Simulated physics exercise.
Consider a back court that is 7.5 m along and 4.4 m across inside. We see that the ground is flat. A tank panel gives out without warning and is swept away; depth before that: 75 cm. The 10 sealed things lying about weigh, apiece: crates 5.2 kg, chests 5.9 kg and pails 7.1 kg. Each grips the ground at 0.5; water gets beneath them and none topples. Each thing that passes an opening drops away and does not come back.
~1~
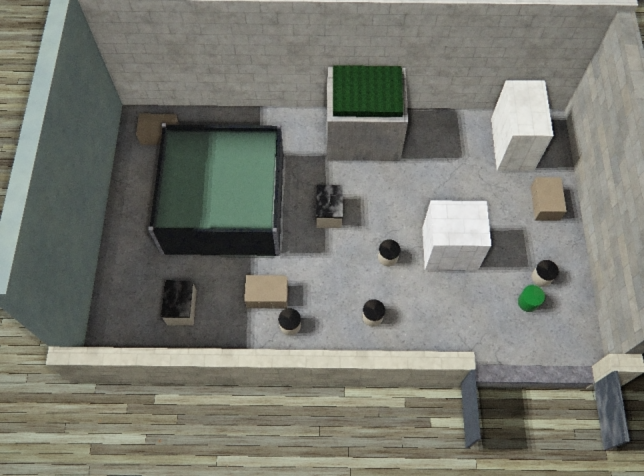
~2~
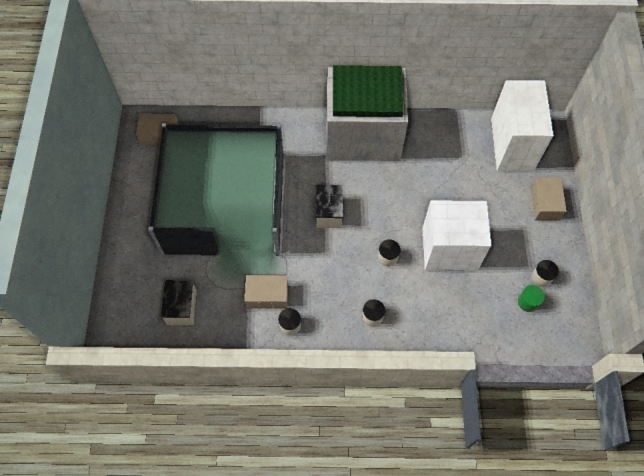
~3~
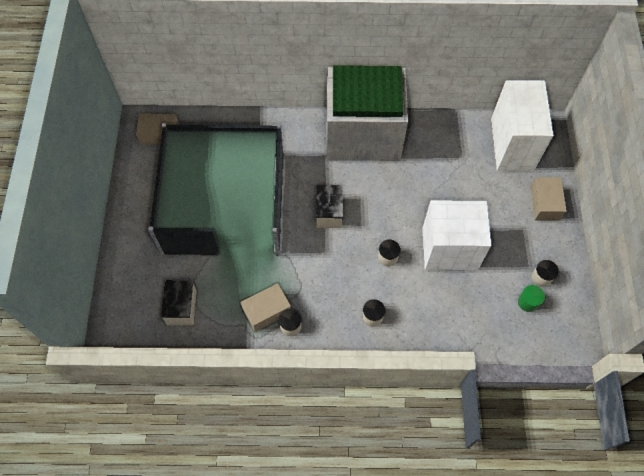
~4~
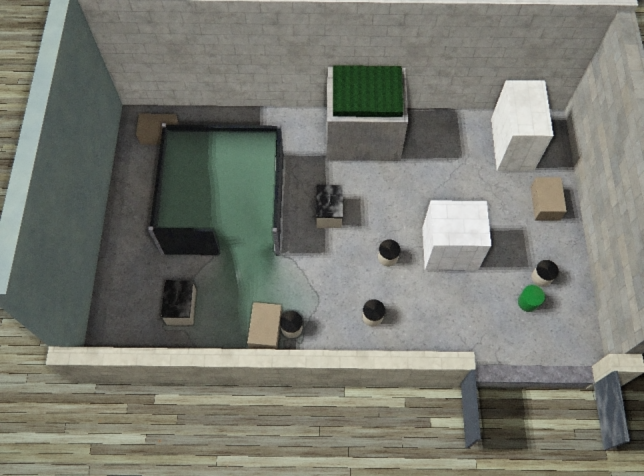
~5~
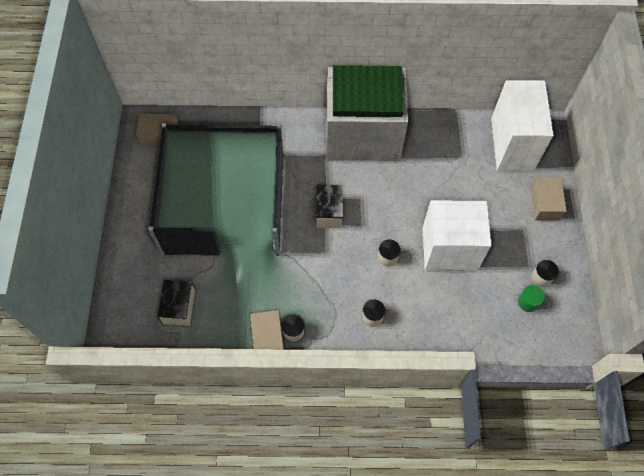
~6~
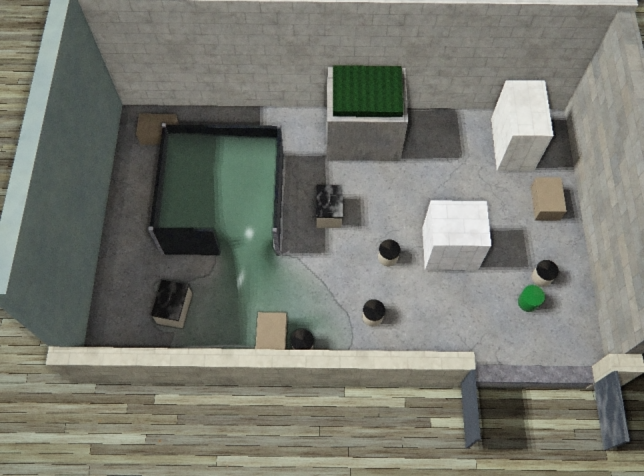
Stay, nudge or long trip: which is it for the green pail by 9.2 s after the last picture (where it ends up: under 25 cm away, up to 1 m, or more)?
It gets well displaced.
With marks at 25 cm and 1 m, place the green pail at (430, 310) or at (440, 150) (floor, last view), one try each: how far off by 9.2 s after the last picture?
From the first place it goes well off; from the second it is barely disturbed.
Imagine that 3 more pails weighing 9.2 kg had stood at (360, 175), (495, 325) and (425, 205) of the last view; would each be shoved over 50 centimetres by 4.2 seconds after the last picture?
Lab note - in order: Below threshold / above threshold / below threshold.
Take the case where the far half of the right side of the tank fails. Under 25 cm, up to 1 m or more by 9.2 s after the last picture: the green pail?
So the green pail keeps its position.
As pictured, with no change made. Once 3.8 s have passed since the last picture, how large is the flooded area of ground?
Roughly 25 m2 of it is wet.
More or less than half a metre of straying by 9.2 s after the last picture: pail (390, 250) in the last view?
It ends up within the limit.
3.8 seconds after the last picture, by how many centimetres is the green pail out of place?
About 150 cm by then.
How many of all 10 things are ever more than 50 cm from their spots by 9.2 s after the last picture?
9.
Then, 1.2 s after the last picture the green pail is near (534, 295), 0.0 m from its start, aground; 0 of 10 are out; 1 afloat.
Then, 3.8 s after the last picture the green pail is near (576, 208), 1.6 m from its start, afloat; 0 of 10 are out; 4 afloat.
Then, 6.2 s after the last picture the green pail is near (561, 132), 2.9 m from its start, afloat; 0 of 10 are out; 6 afloat.
Then, 9.2 s after the last picture the green pail is near (545, 174), 2.1 m from its start, aground; 0 of 10 are out; 5 afloat.
